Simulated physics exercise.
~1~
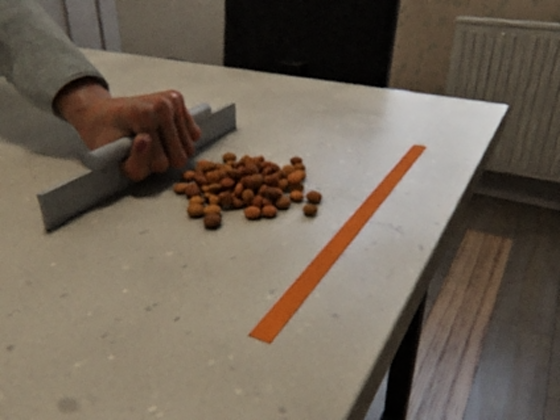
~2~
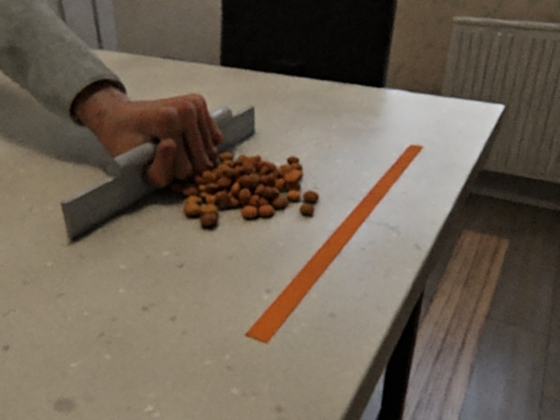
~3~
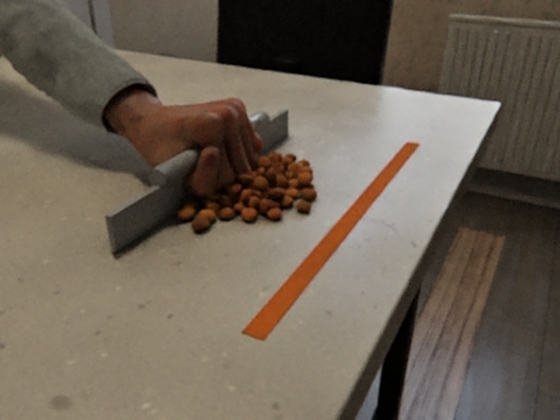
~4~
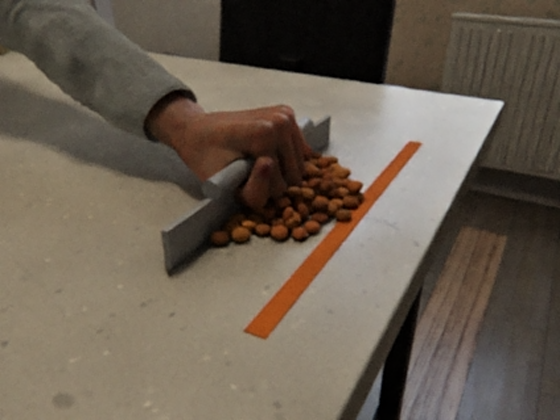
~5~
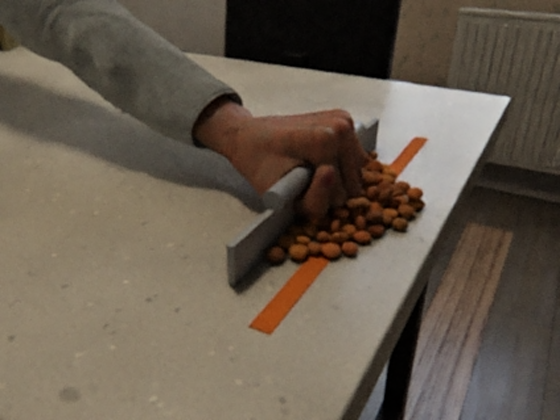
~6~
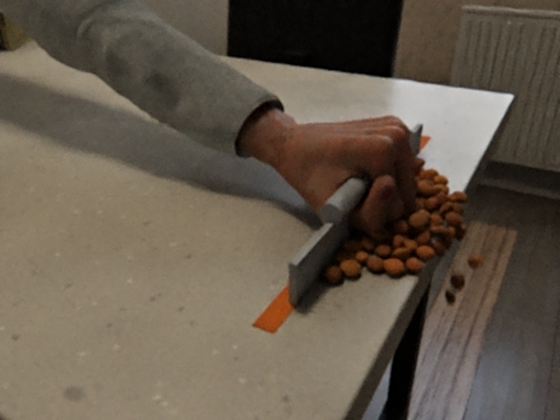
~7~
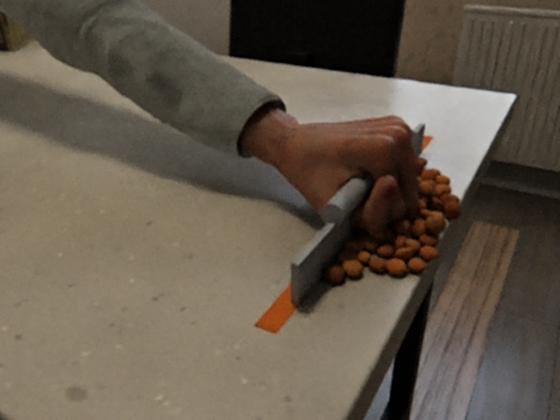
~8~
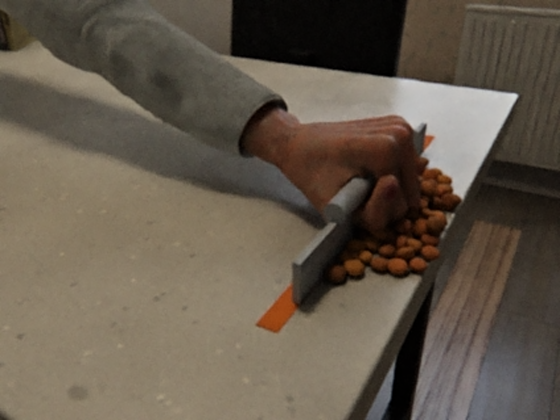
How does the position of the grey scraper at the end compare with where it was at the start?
At the start the scraper was on the left part of the table, well away from the orange tape. By the end it was farther right, resting at the tape near the table's edge.
